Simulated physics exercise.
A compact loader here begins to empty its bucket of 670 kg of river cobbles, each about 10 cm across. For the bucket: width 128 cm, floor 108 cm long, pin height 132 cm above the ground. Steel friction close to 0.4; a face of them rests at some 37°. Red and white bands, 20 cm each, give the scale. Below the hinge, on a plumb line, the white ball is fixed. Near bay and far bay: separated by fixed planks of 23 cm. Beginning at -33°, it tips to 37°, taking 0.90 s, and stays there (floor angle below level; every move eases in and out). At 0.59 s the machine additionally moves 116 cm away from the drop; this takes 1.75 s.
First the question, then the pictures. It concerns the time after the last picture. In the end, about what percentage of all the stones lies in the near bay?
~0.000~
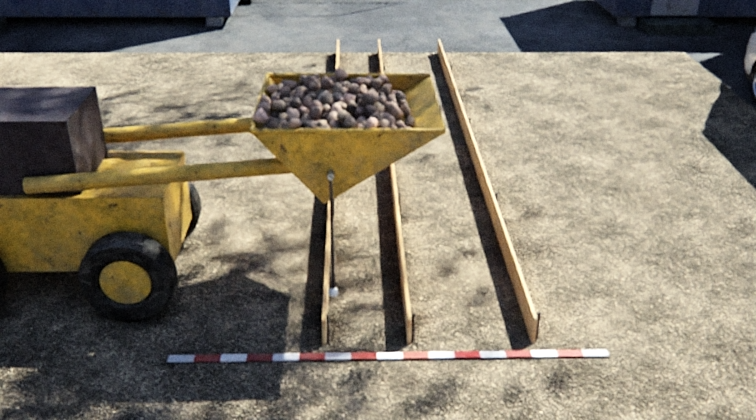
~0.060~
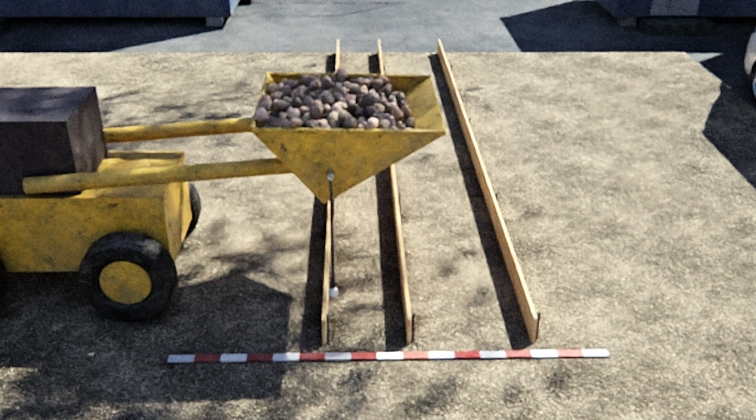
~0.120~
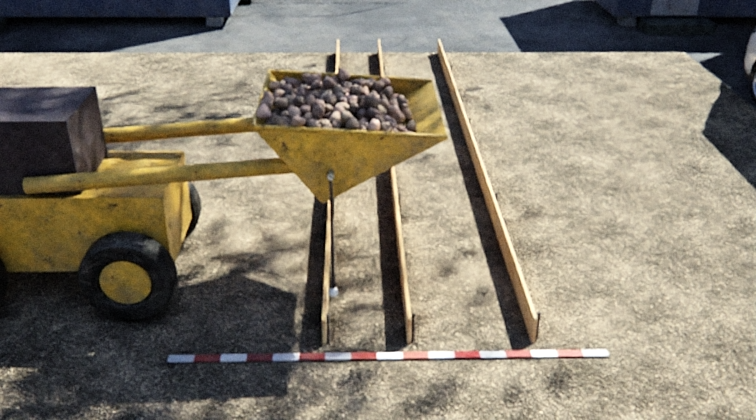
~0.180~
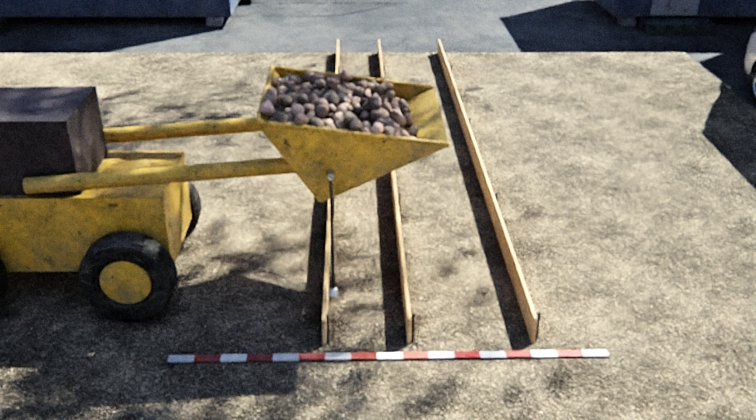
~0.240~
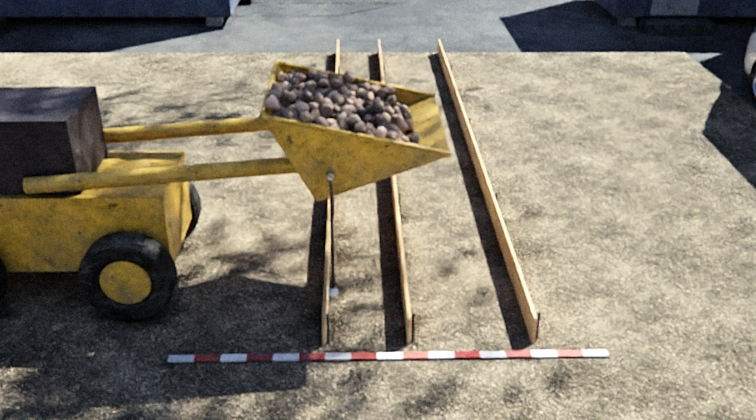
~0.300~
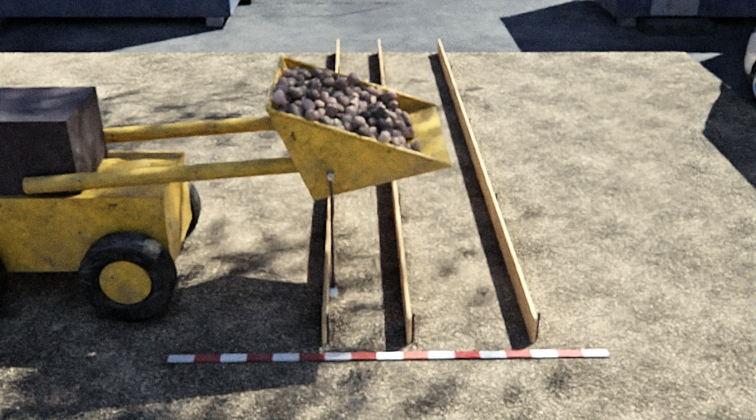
About 30 out of 100.
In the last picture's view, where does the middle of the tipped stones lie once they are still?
I'd put it close to (429, 266).
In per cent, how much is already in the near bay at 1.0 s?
By then, around 5 percent.
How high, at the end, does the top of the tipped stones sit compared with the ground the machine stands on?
About 32 cm higher than the ground.
After 0.7 s the floor is at 27°; 100 % in the bucket; the foremost stones are at (416, 194).
After 1.0 s the floor is at 37°; 64 % in the bucket, 6 % in the near bay, 29 % in the far bay; the foremost stones are at (449, 274).
After 2.8 s the floor is at 37°; 0 % in the bucket, 32 % in the near bay, 68 % in the far bay; the foremost stones are at (500, 252).
After 5.6 s the floor is at 37°; 0 % in the bucket, 32 % in the near bay, 68 % in the far bay; the foremost stones are at (500, 252).
